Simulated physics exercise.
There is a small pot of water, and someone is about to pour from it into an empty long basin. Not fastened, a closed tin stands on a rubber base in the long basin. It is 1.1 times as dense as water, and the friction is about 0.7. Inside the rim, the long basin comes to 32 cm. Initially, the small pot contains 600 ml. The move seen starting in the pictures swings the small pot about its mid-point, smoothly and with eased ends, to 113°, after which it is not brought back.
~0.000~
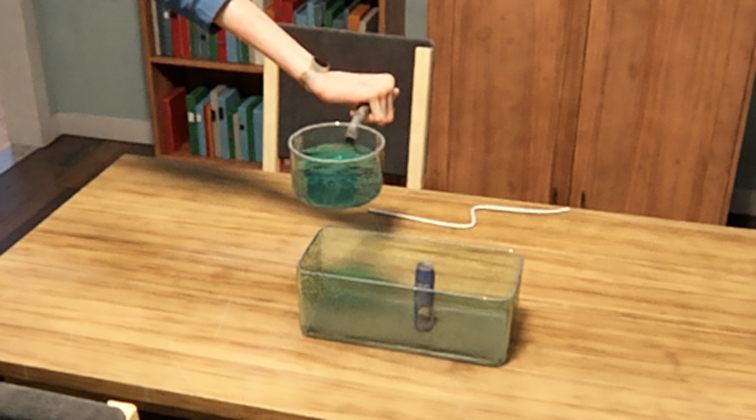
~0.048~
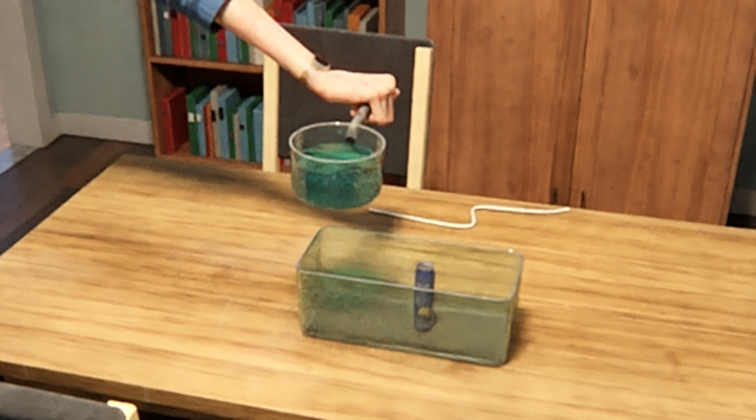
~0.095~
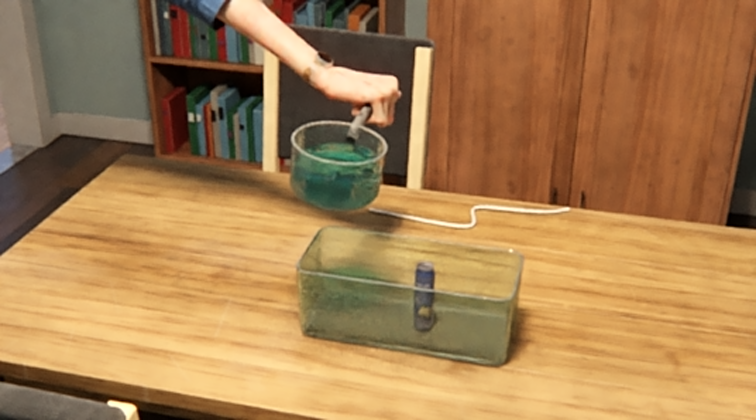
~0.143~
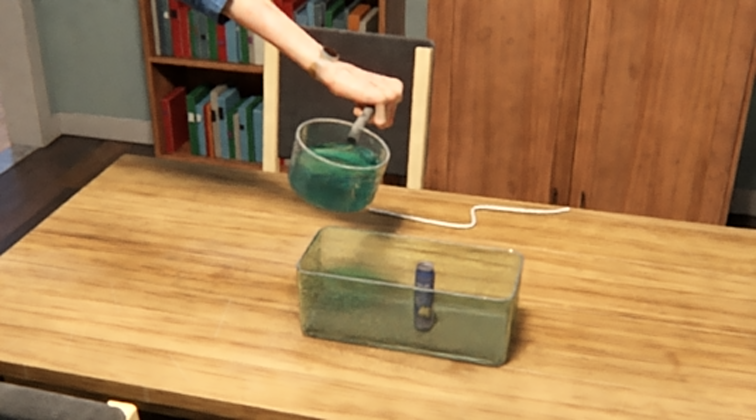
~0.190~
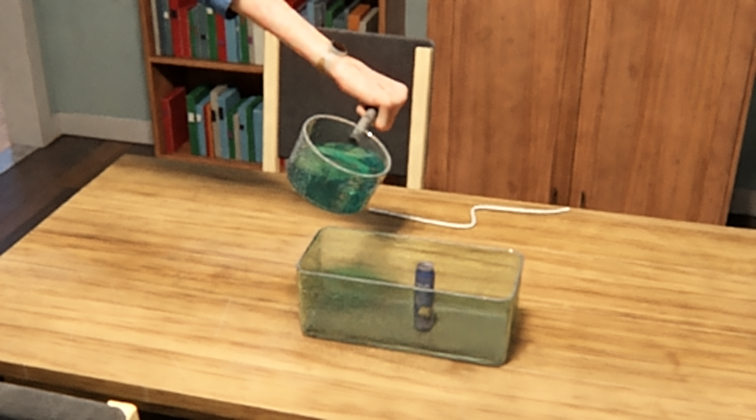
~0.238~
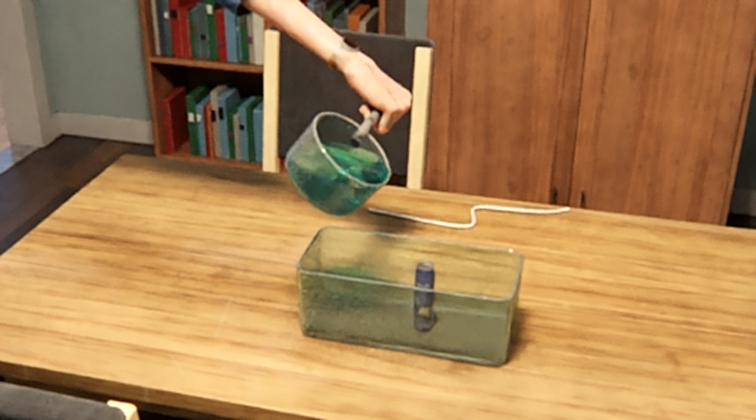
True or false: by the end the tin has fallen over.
True.
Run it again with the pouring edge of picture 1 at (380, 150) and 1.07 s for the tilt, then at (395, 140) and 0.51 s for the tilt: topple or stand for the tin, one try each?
Trial 1 - tin stays standing; trial 2 - tin tips.
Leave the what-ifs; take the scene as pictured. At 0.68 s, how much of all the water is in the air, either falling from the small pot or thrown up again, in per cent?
Roughly 7 %.
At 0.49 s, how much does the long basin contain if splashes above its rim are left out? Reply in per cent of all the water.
Roughly 30 percent.
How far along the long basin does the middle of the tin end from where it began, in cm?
Shift of tin centre: Approx. 7.5 cm.
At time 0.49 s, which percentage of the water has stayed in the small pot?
Fraction remaining: Approx. 24 per cent.
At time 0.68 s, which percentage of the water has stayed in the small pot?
About 4 % is still there.
After 0.49 s the tilt is 106° and 25 per cent is still to pour; the tin stands where it began.
After 0.68 s the tilt is 113° and 4 per cent is still to pour; the tin leans 10°.
After 0.88 s the tilt is 113° and 0 per cent is still to pour; the tin leans 51°.
After 1.09 s the tilt is 113° and 0 per cent is still to pour; the tin lies on its side.
In the end the tin lies on its side.
